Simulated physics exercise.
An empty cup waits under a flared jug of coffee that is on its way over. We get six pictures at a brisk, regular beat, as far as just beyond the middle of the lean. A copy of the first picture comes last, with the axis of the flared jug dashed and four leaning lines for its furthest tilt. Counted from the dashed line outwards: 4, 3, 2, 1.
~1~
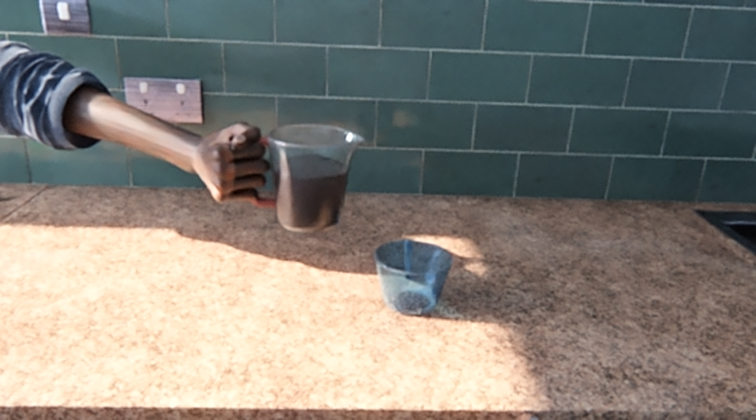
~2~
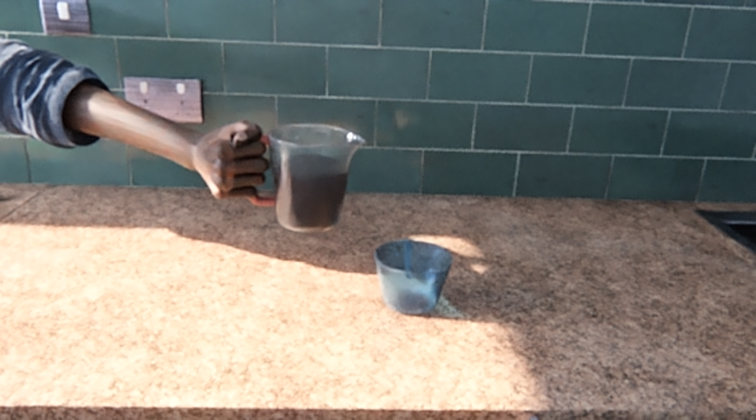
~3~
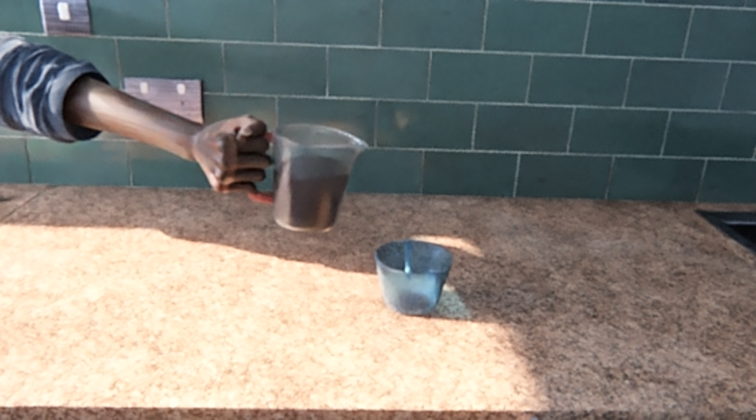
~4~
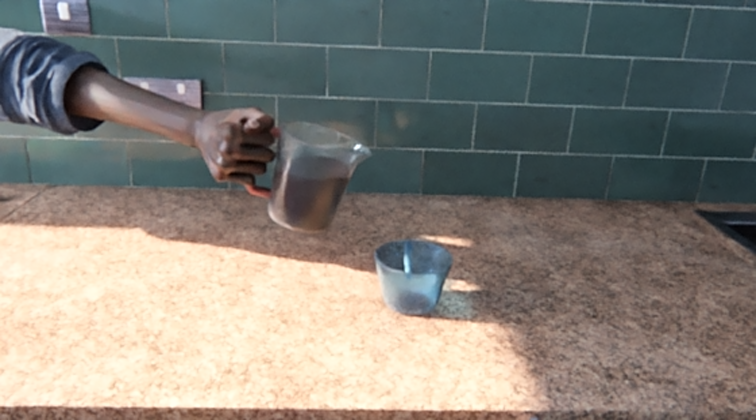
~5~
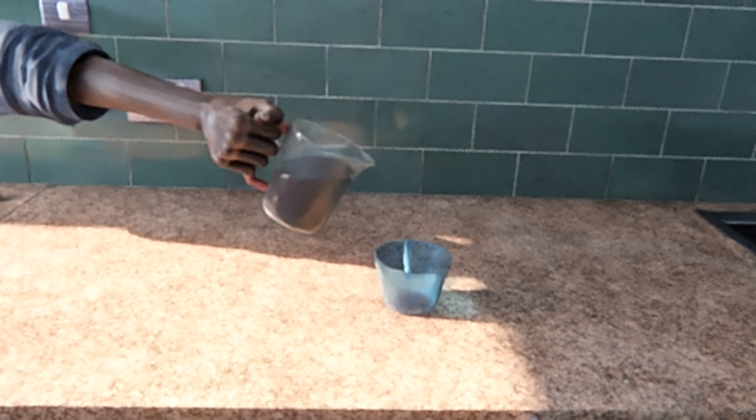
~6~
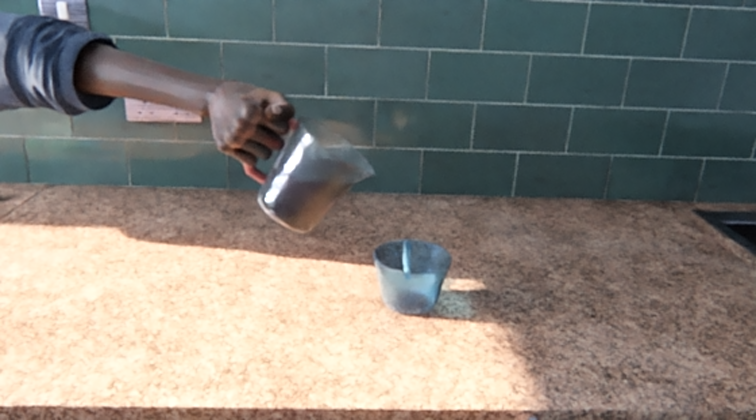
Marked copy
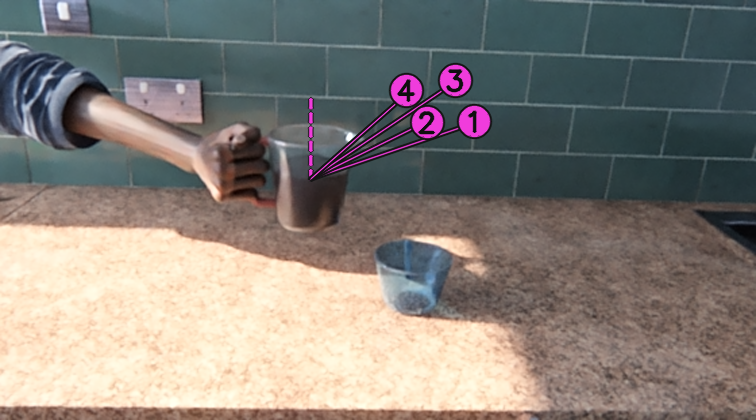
A hand holding a clear jug of dark liquid above a countertop, gradually tilting it rightward near a small blue cup.
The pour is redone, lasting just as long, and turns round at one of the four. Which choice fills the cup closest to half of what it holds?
The best mark is 1.
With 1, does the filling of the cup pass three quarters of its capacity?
No, it does not.
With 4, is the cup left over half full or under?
Under.
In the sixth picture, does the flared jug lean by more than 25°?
Yes.
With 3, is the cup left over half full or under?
Under.
On the marked copy, 1 at (458, 128); 2 at (411, 128); 3 at (441, 91); 4 at (395, 104).
With 1, the cup ends with about 51 % of what it can hold; 4 % of the coffee is spilt.
With 2, the cup ends with about 35 % of what it can hold; 3 % of the coffee is spilt.
With 3, the cup ends with about 20 % of what it can hold.
With 4, the cup ends with about 8 % of what it can hold.
